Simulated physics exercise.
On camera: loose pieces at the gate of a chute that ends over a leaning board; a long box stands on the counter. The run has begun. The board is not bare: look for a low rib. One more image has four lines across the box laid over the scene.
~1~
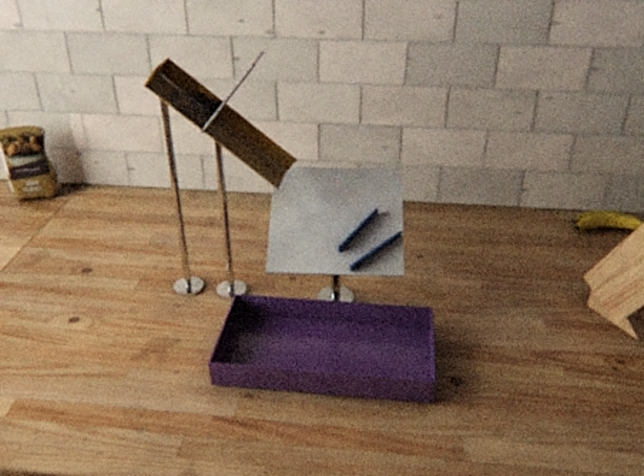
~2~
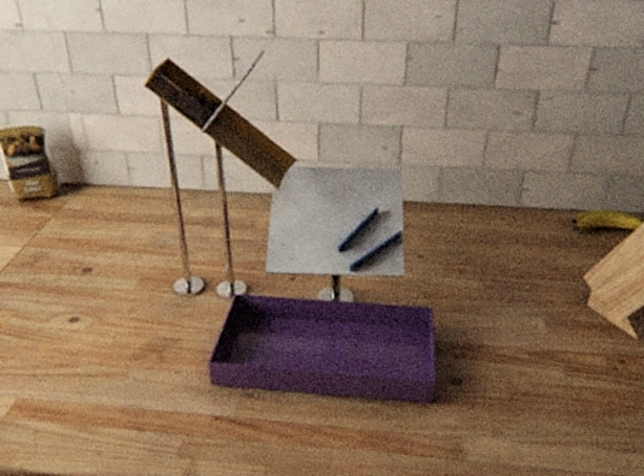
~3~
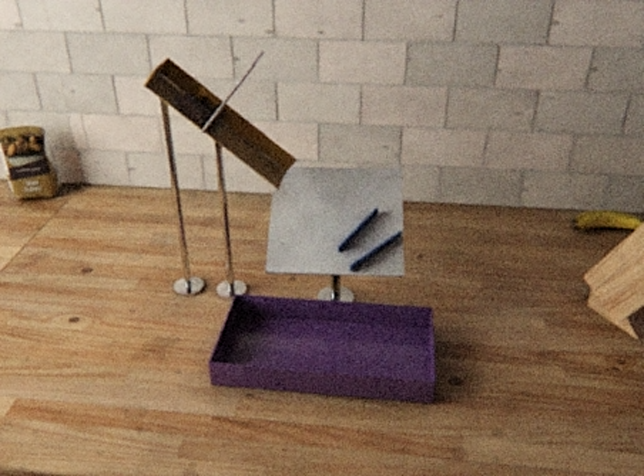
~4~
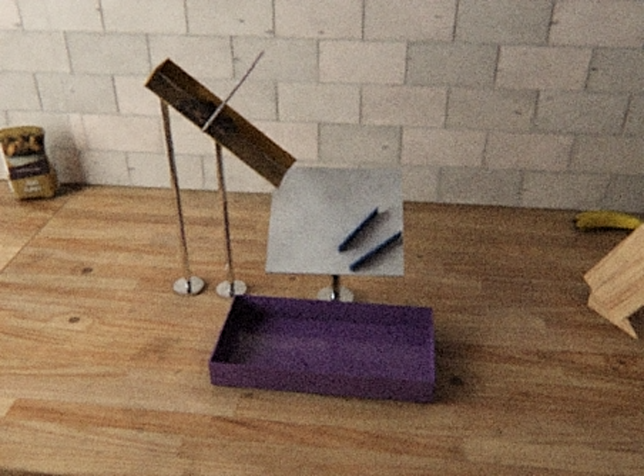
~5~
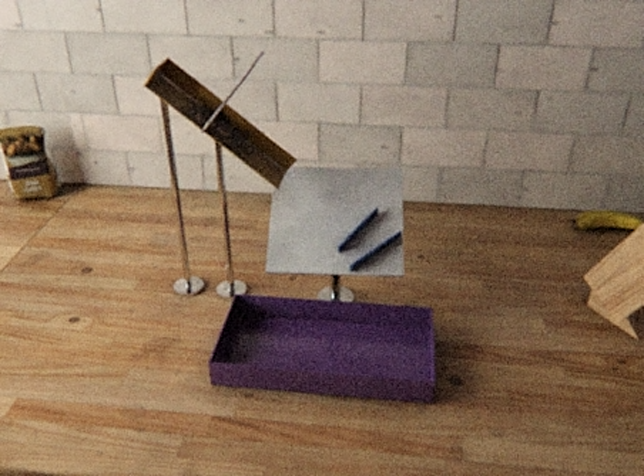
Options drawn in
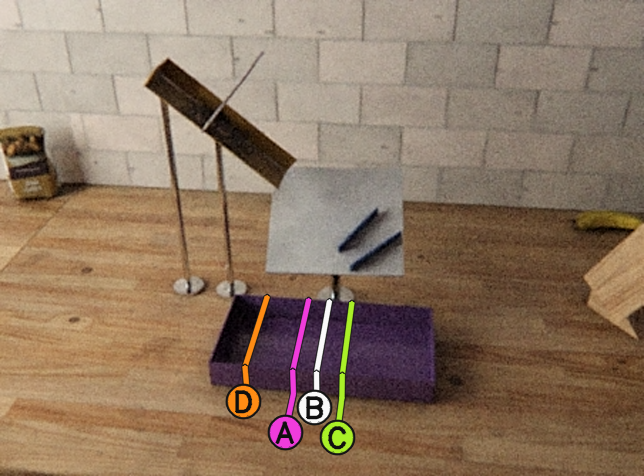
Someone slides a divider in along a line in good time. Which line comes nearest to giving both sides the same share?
Line B.
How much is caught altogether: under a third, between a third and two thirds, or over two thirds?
Over two thirds.
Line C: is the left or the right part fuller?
The left side.
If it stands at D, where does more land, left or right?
The right side.
On the marked copy, line A crosses the front rim at (292, 369); line B crosses the front rim at (316, 371); line C crosses the front rim at (342, 373); line D crosses the front rim at (245, 366).
If A is chosen, of what is caught, about a tenth on the left of the divider, almost all on the right.
If B is chosen, of what is caught, roughly two thirds on the left of the divider, roughly a third on the right.
If C is chosen, of what is caught, almost all on the left of the divider, just a few on the right.
If D is chosen, of what is caught, not one piece on the left of the divider, every piece on the right.
